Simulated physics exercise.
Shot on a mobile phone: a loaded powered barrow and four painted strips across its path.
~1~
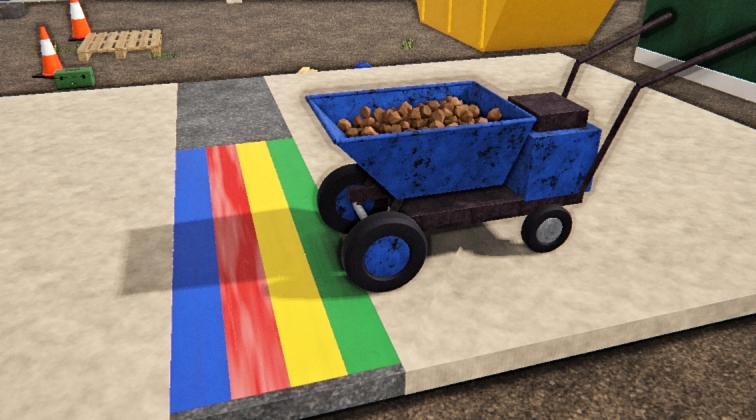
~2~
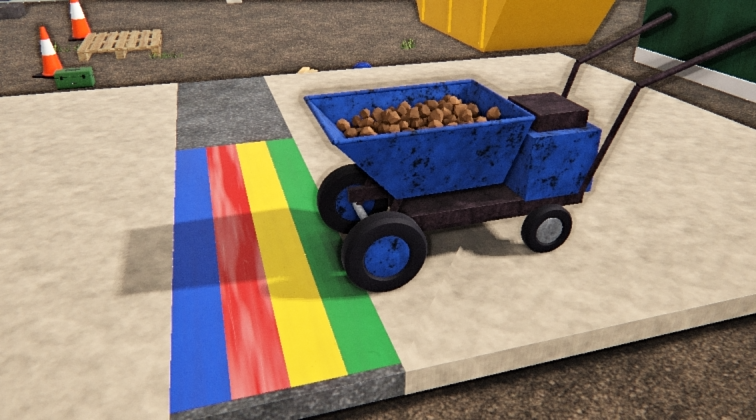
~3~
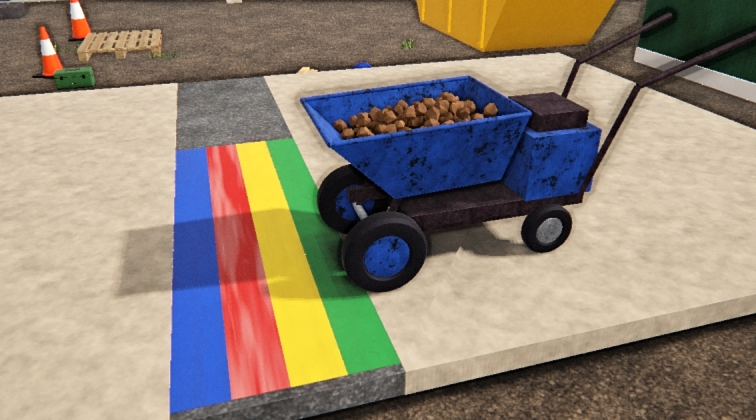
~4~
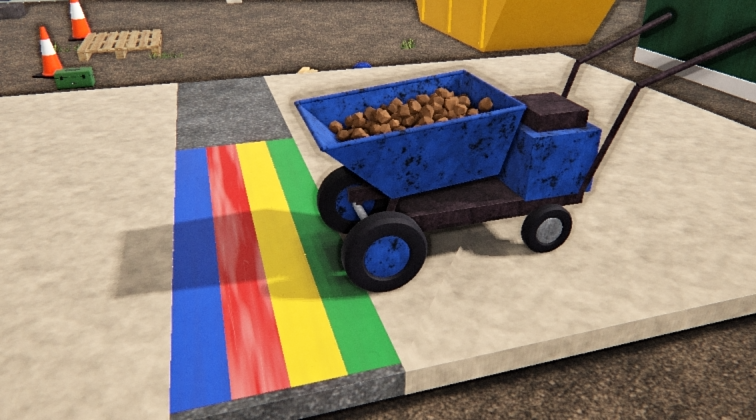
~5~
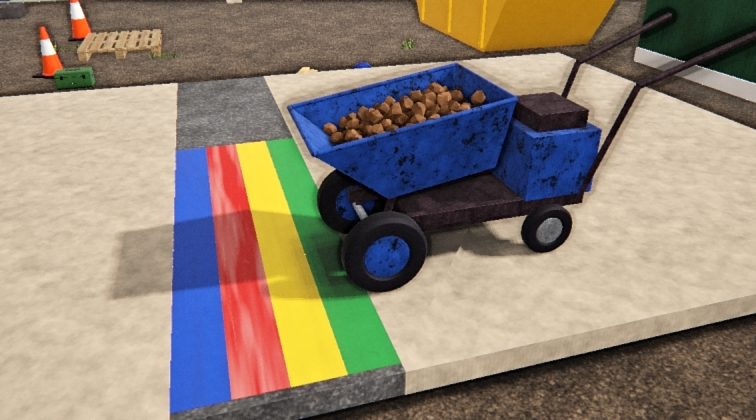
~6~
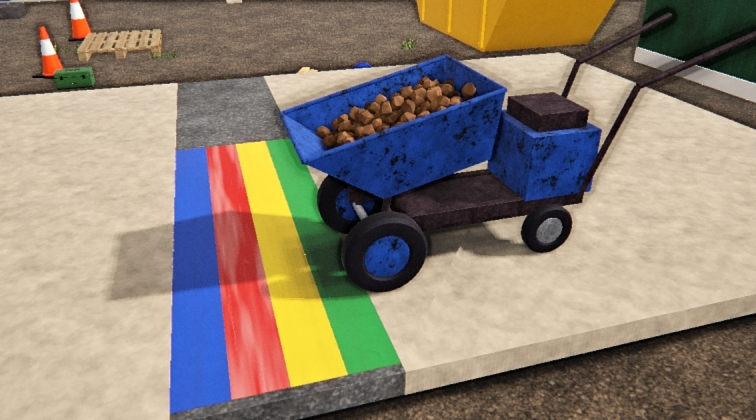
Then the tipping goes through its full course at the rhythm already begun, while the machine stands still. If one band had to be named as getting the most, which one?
I would name blue.
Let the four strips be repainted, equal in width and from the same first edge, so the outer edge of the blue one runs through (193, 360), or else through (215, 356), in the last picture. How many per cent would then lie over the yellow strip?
About 0 per cent first, then about 0 per cent.
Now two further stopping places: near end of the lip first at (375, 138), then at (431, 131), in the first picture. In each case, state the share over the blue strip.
Some 30 in a hundred, then some 10 in a hundred.
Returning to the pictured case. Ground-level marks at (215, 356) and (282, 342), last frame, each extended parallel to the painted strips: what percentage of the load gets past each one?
I'd say about 60 and about 90 in a hundred.
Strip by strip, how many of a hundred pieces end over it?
The green strip carries 0 per cent, the yellow strip 0 per cent, the red strip 15 per cent and the blue strip 30 per cent.
Soon after the last picture, skip tipped steeply; all in the skip.
A little later, skip tipped right over; most in the skip; a small part over the red strip; a small part over the blue strip; a stray few falling; a stray few off the paint.
Later still, skip tipped right over; about a quarter in the skip; a small part over the red strip; about a third over the blue strip; about a third off the paint.
At rest, skip tipped right over; a small part in the skip; none over the green strip; none over the yellow strip; about a quarter over the red strip; about a third over the blue strip; about a third off the paint.
